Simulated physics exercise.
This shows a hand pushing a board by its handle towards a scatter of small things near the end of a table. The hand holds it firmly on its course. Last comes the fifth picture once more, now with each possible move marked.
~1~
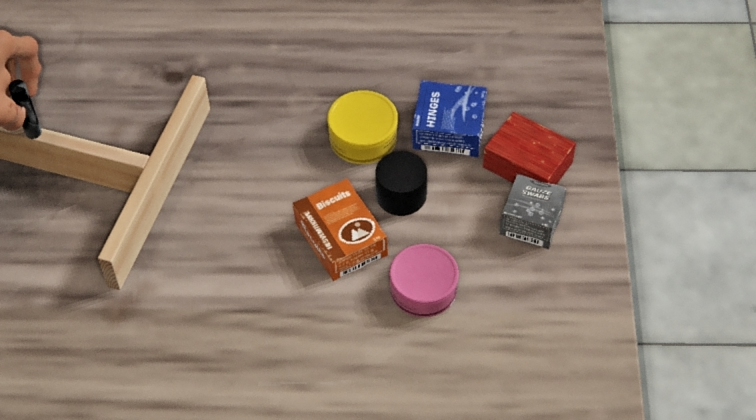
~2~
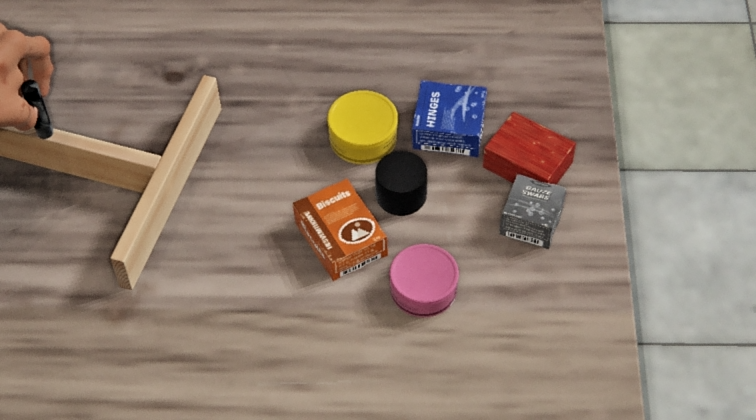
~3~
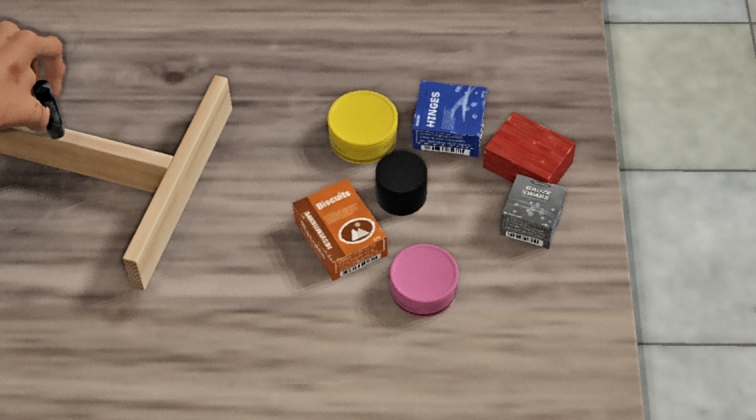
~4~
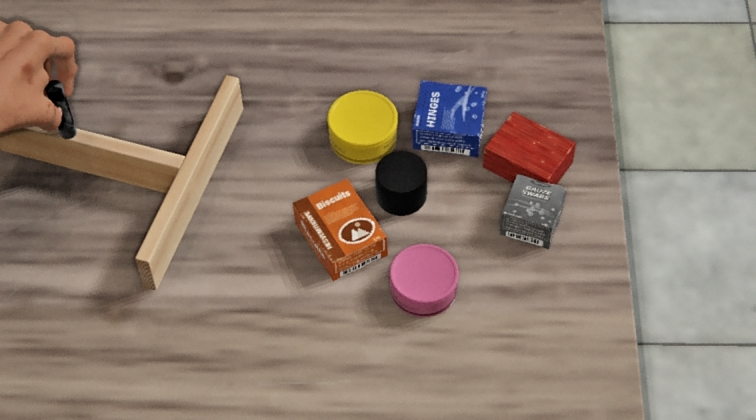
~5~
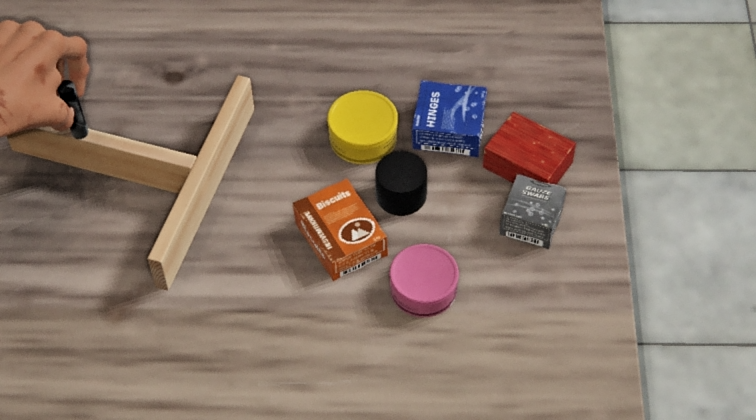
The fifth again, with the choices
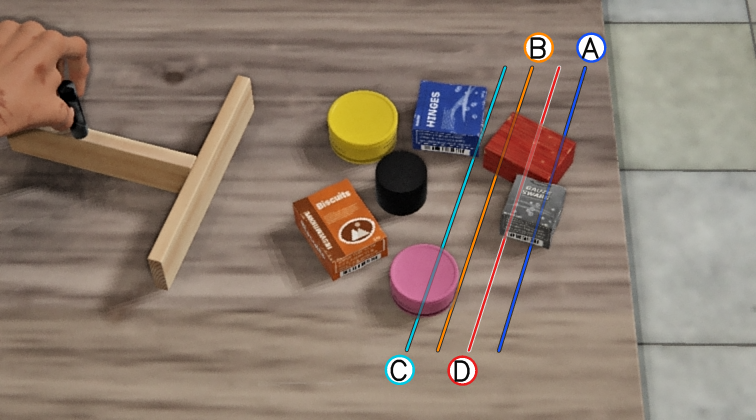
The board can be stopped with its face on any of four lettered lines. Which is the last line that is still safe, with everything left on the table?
B is the last safe line.
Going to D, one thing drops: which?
It is the red block.
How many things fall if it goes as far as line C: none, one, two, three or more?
In all, none.
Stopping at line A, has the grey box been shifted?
Yes.
On the marked copy, A at (545, 199); B at (489, 199); C at (460, 199); D at (518, 199).
Following B. Soon after the start, board (304, 165); yellow tub (374, 129); orange box (349, 231).
Later, board (408, 165); red block (547, 159); blue box (508, 102).
In the end, board (484, 166); red block (609, 169); grey box (564, 217); nothing has fallen.
As for the rest, A drops the red block; C is safe but short; D drops the red block.
